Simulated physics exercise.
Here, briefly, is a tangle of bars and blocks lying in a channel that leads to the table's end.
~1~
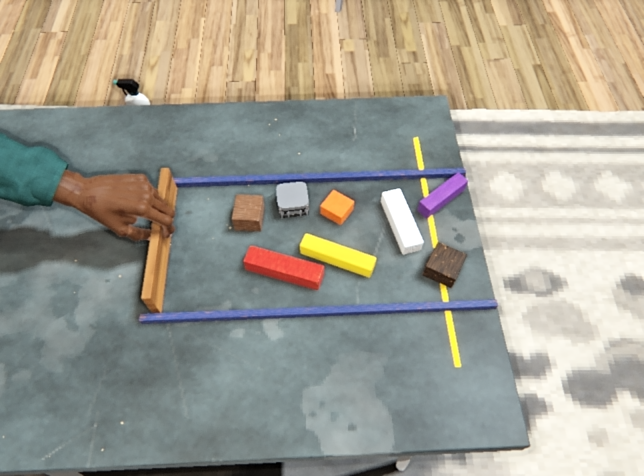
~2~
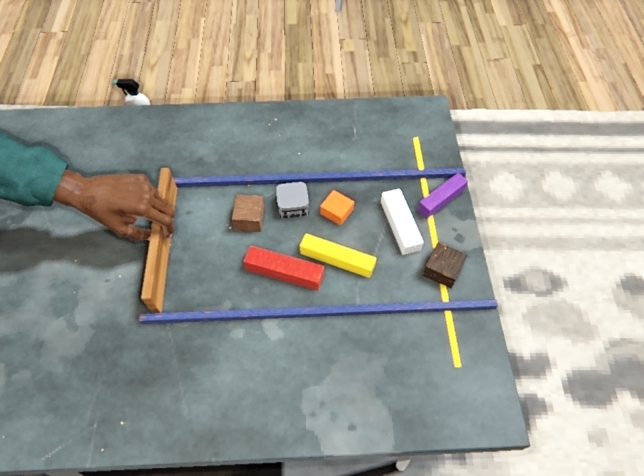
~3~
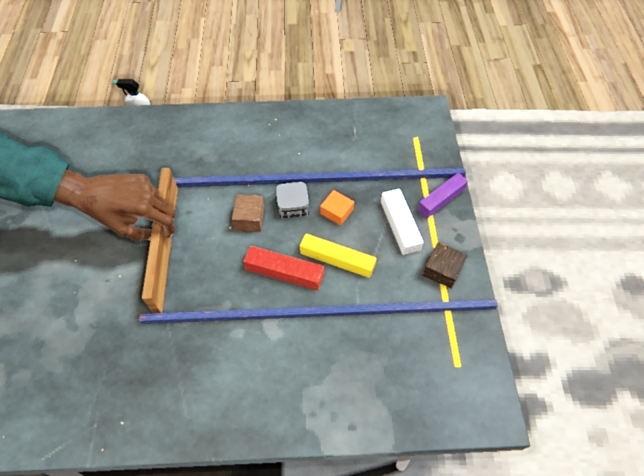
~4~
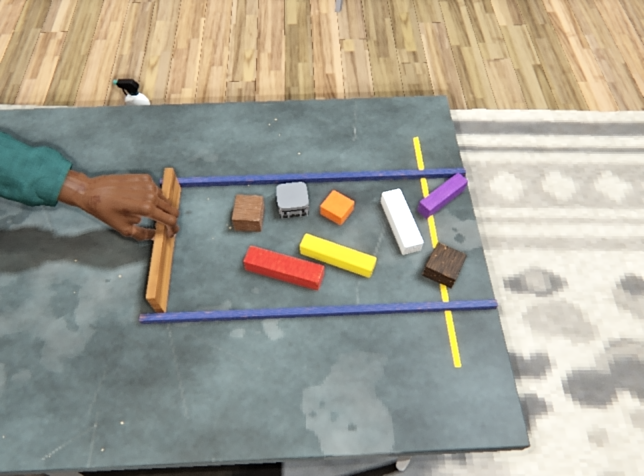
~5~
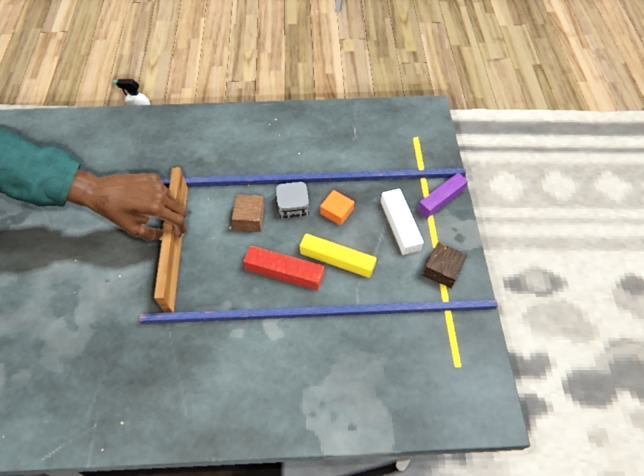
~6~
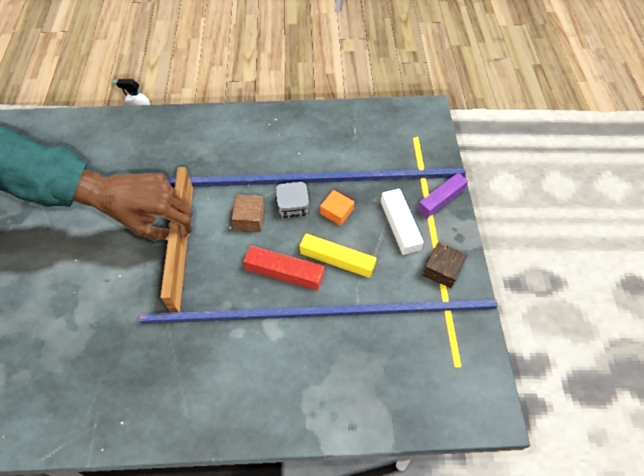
A wooden board, held upright by a hand in a teal sleeve, rests at the left end of a channel between two blue rails on a grey table. The hand then slides it slightly right, toward scattered colourful bars and blocks, which stay still and untouched.
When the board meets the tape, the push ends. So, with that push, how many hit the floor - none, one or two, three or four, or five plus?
I'd say three or four.
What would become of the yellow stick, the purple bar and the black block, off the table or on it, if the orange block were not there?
Yellow stick: Is still there; purple bar: Is gone; black block: Is gone.
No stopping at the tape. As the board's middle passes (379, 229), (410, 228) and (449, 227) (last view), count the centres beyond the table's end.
1, 2 and 5.
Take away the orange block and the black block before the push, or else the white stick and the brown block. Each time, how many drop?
The count is 1 in the first case and 2 in the second.
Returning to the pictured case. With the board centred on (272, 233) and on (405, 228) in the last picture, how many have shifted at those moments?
Counts: 4 / 8.
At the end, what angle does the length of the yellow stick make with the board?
It comes to around 45 degrees.
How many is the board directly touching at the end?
It touches 3.
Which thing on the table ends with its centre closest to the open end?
Foremost: The grey case.
Soon after, none off yet; purple bar at rest near (443, 196); black block at rest near (444, 265); white stick at rest near (401, 221).
In the end, the number that fall off is three or four; gone, orange block, white stick, black block and purple bar.
